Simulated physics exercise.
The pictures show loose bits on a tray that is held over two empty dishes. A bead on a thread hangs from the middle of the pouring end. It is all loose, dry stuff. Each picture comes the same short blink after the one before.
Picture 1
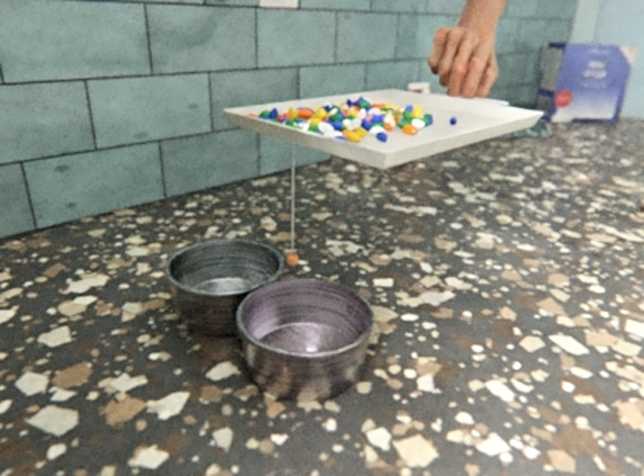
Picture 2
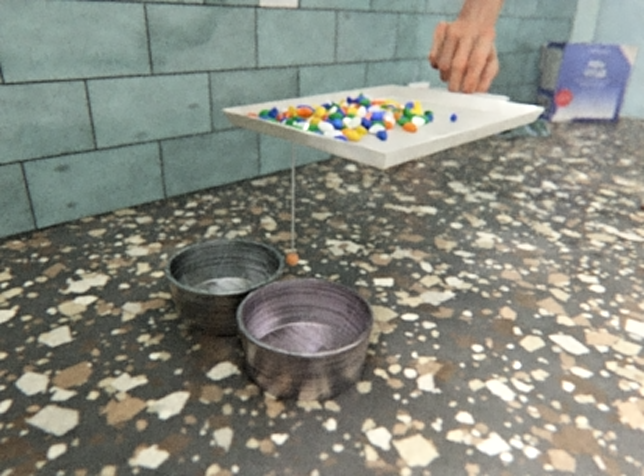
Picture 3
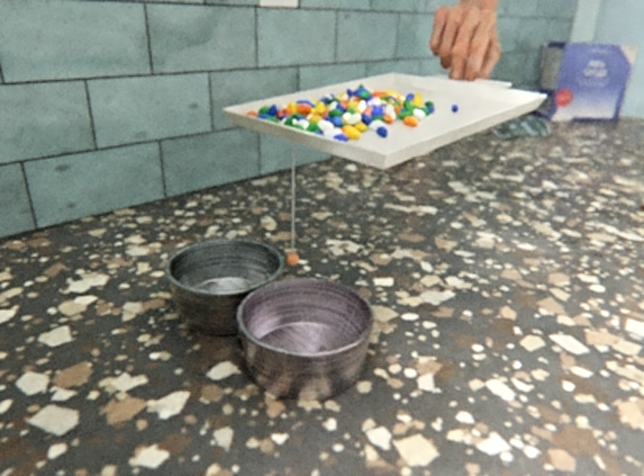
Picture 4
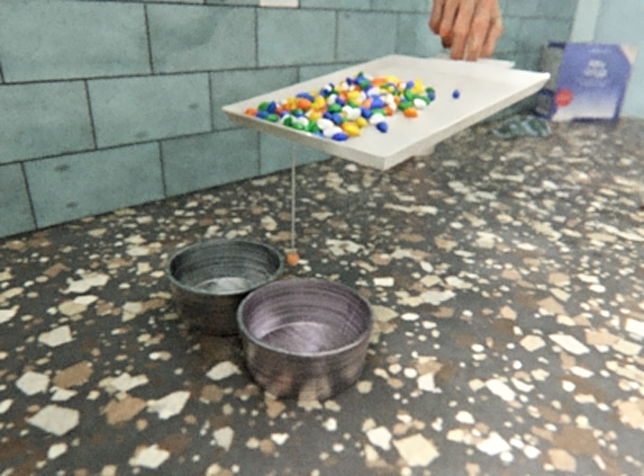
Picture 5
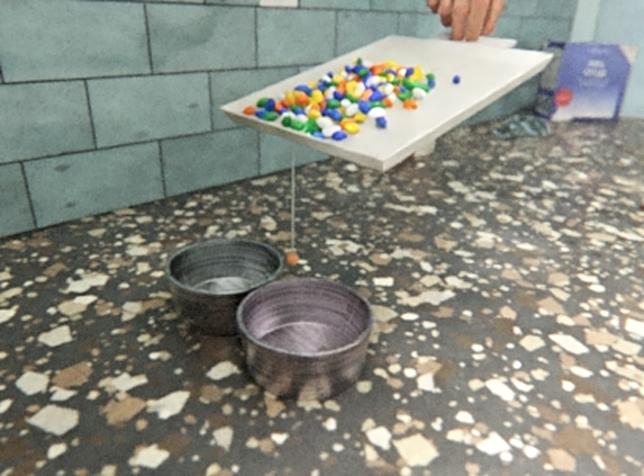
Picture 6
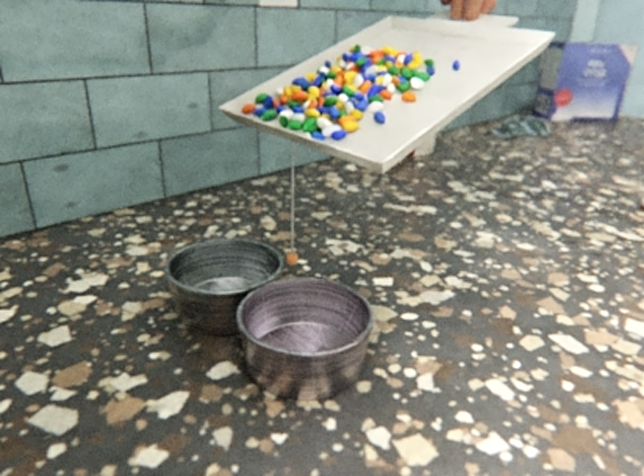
On a dark speckled stone countertop against a grey-green tiled wall, a still camera looks slightly down at two small dark round bowls, the right one nearer. Above them, a hand at upper right holds a white tray of multicoloured jelly beans, with an orange bead hanging on a thread and a purple-and-white box behind. The hand steadily raises the tray's far side, steepening its slope toward the viewer, while the beans stay clustered.
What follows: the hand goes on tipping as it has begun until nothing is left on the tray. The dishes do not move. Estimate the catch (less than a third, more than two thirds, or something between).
Caught overall: Over two thirds.
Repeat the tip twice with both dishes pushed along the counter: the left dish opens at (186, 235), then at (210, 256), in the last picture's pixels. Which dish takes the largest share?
One: The right one. Two: The right one.
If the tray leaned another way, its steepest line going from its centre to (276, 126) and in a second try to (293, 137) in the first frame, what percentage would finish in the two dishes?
About 70 and 90 per cent.
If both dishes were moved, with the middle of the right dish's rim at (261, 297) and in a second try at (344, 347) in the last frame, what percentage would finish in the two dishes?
Near 60 % and 90 %.
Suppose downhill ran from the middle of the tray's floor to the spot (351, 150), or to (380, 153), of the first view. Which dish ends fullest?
At the first place the right-hand dish, at the second the right-hand dish.
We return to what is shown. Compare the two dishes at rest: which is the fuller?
Fuller: The right one.
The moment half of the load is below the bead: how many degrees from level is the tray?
Around 90° of tilt.
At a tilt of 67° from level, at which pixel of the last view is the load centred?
At about (303, 125).
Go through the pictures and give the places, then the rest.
Corners of the pouring end at (231, 110) and (384, 149), level; middle of the load at (355, 120), jelly beans; left dish at (177, 300); right dish at (254, 360); bead on its thread at (292, 259), in the first frame.
Corners of the pouring end at (231, 110) and (384, 149), level; middle of the load at (355, 118), in the second frame.
Corners of the pouring end at (231, 109) and (384, 150), tipped barely, lowest at the right corner; middle of the load at (355, 113), in the third frame.
Corners of the pouring end at (230, 108) and (383, 152), tipped a little, lowest at the right corner; middle of the load at (355, 105), in the fourth frame.
Corners of the pouring end at (228, 107) and (382, 154), tipped a little, lowest at the right corner; middle of the load at (353, 97), in the fifth frame.
Corners of the pouring end at (227, 106) and (381, 157), tipped clearly, lowest at the right corner; middle of the load at (359, 82); left dish at (177, 300); right dish at (254, 359), in the sixth frame.
Soon, tray tipped steeply; most on the tray; a stray few in the right dish; a stray few outside both; a small part in the air.
A while on, tray tipped past a quarter turn; about two thirds in the right dish; about a quarter in the left dish; a small part outside both; a stray few in the air.
Towards the end, tray tipped past a quarter turn; about two thirds in the right dish; about a quarter in the left dish; a small part outside both.
Finally, tray tipped past a quarter turn; about two thirds in the right dish; about a quarter in the left dish; a small part outside both.
